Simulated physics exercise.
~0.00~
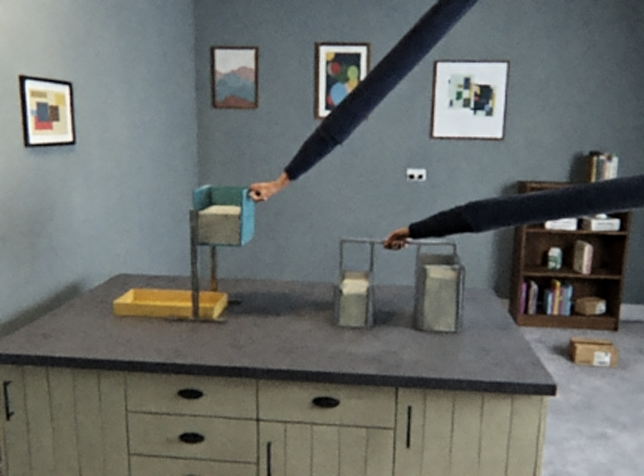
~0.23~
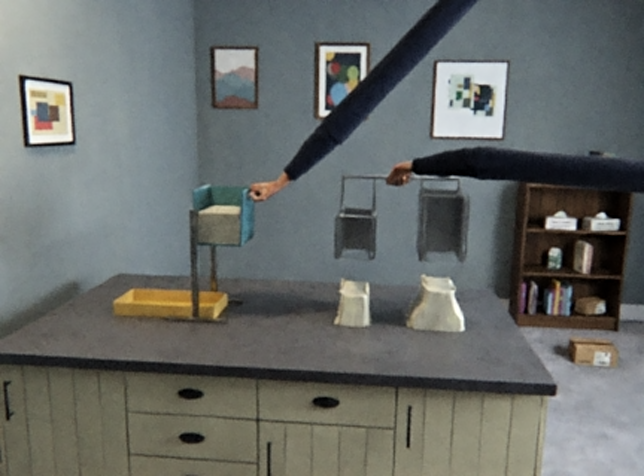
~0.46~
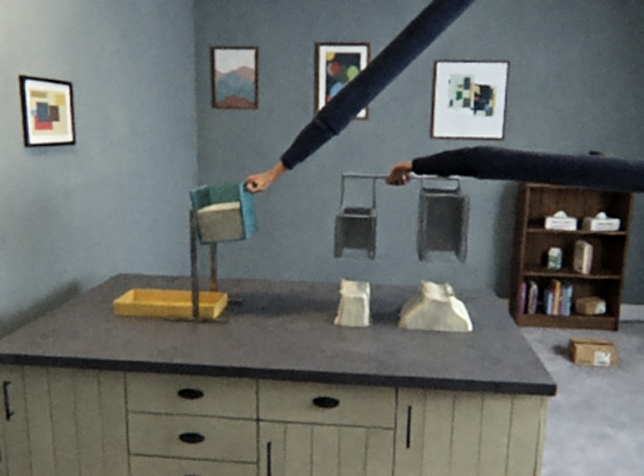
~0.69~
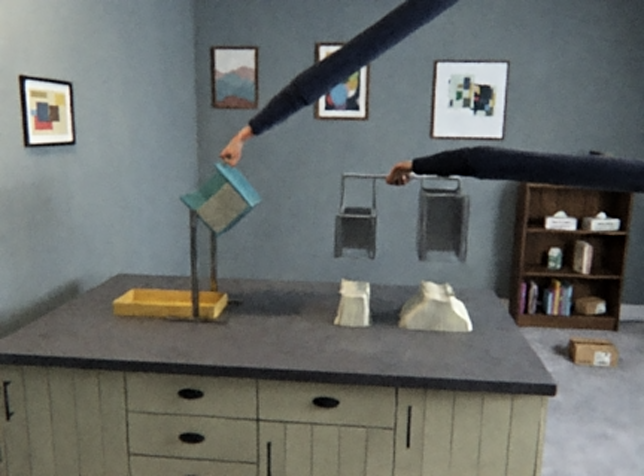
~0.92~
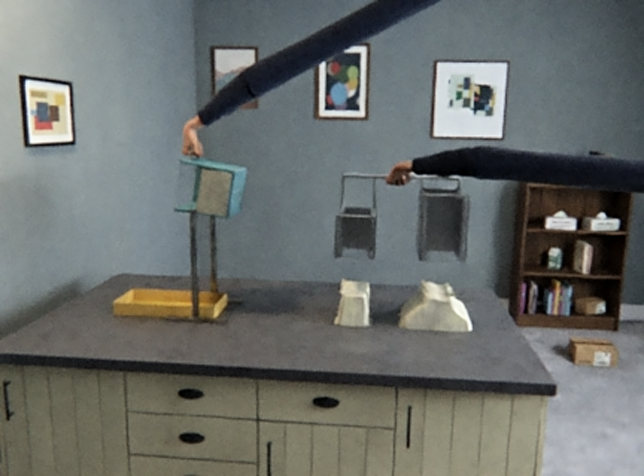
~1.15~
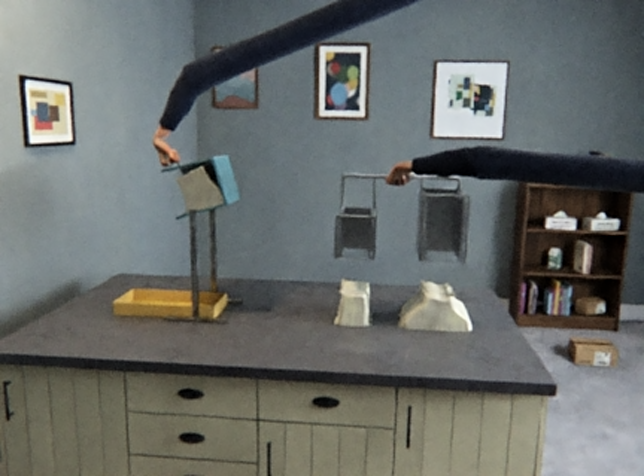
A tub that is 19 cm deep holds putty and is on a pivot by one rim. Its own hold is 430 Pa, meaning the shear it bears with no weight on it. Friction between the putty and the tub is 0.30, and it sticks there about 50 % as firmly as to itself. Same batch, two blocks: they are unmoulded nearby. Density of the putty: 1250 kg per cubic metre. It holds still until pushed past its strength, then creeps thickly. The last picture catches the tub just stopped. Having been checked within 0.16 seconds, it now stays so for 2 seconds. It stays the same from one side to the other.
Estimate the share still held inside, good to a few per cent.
I would say about 0 percent.
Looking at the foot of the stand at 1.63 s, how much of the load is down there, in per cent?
About 45 per cent.
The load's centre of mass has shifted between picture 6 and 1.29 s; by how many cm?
Looks like around 6 cm to me.
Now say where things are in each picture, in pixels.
Handle-side rim at (240, 193), tilt 0 degrees; highest point of the putty at (226, 213); test blocks 13 cm, 21 cm high (left to right), in the first frame.
Handle-side rim at (240, 193), tilt 0 degrees; highest point of the putty at (226, 213); test blocks 13 cm, 16 cm high (left to right), in the second frame.
Handle-side rim at (237, 186), tilt 8 degrees; highest point of the putty at (236, 208); test blocks 13 cm, 13 cm high (left to right), in the third frame.
Handle-side rim at (213, 166), tilt 43 degrees; highest point of the putty at (226, 184); test blocks 13 cm, 13 cm high (left to right), in the fourth frame.
Handle-side rim at (181, 163), tilt 81 degrees; highest point of the putty at (204, 169); test blocks 13 cm, 13 cm high (left to right), in the fifth frame.
Handle-side rim at (163, 173), tilt 106 degrees; highest point of the putty at (202, 167); test blocks 13 cm, 13 cm high (left to right), in the sixth frame.
By 1.29 s, the tub is at 106 degrees and holds 87 %.
By 1.46 s, the tub is at 106 degrees and holds 45 %.
By 1.63 s, the tub is at 106 degrees and holds 22 %.
By 1.80 s, the tub is at 106 degrees and holds 0 %.
By 3.15 s, at the end, the tub is at 106 degrees and holds 0 %.
